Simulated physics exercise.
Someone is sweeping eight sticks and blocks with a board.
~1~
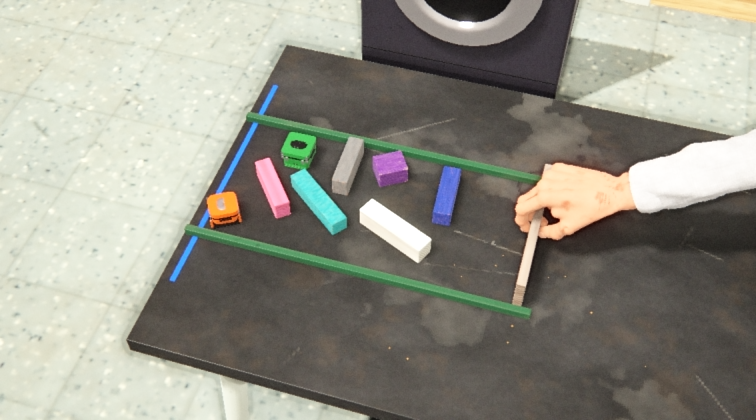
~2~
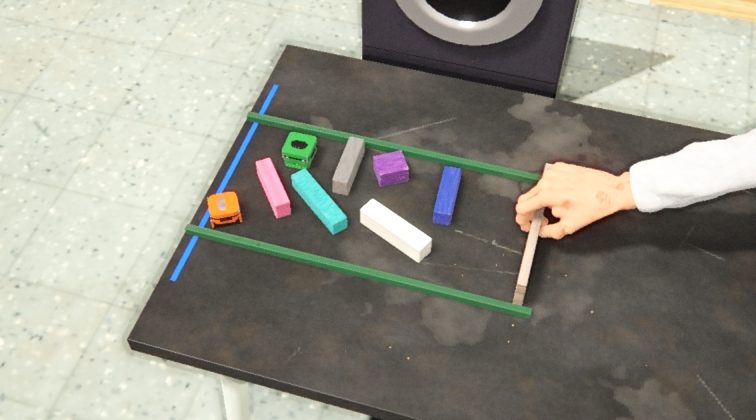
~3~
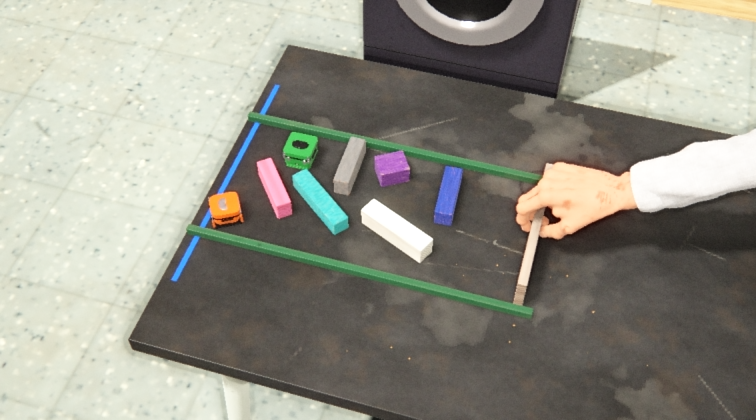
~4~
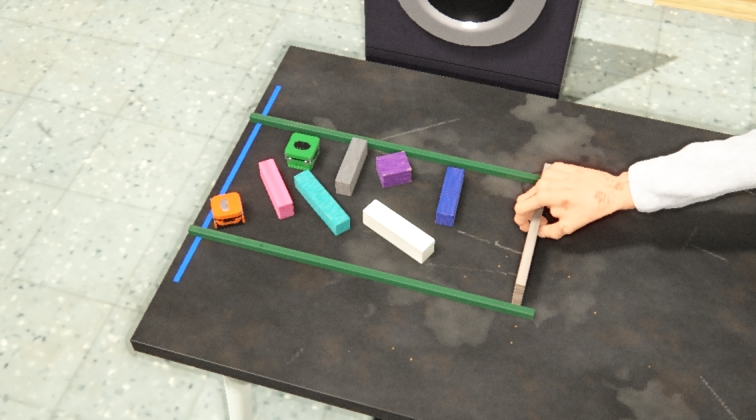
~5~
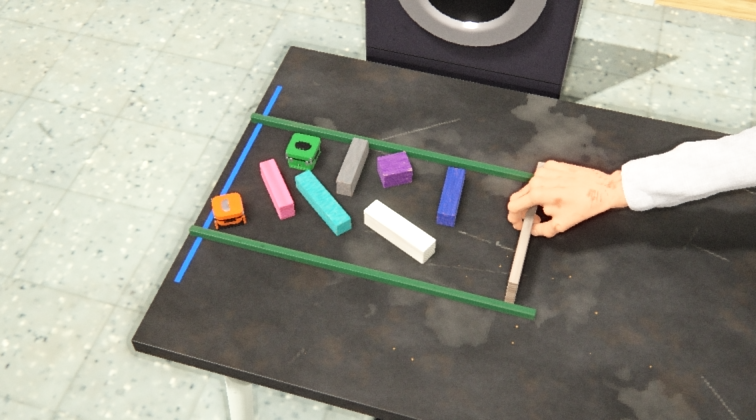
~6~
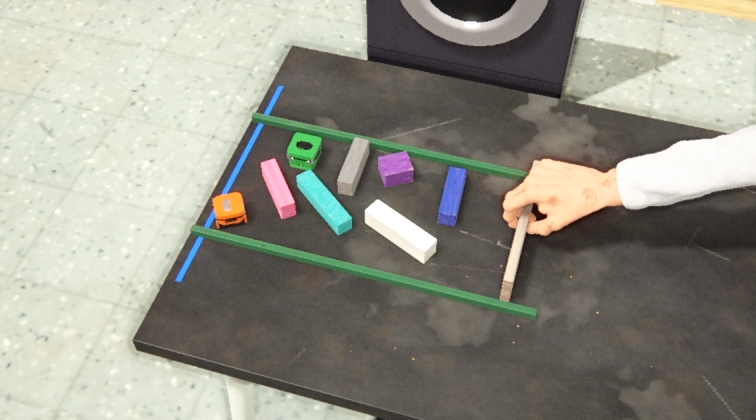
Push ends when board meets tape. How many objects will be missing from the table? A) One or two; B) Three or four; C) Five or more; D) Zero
Five or more.
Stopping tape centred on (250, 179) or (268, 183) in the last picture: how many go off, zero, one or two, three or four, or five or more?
First tape: At least five; second tape: Either three or four.
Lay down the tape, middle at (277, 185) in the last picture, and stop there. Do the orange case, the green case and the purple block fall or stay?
The orange case comes down; the green case falls; the purple block holds on.
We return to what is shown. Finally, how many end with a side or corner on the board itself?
Looks like 1 of them, all told.
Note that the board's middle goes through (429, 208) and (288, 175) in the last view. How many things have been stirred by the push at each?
At the first point the count is 2, at the second it's 8.
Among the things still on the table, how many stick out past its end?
Counting them gives 1.
A little later, none off yet; orange case at rest near (230, 211); pink stick at rest near (278, 188); green case at rest near (305, 152).
Next, none off yet; orange case at rest near (227, 212); pink stick shifted a little near (242, 192); green case shifted well along near (263, 142).
When it is over, the number that fall off is five or more; down, white stick, purple block, grey bar, turquoise bar, green case, pink stick and orange case.
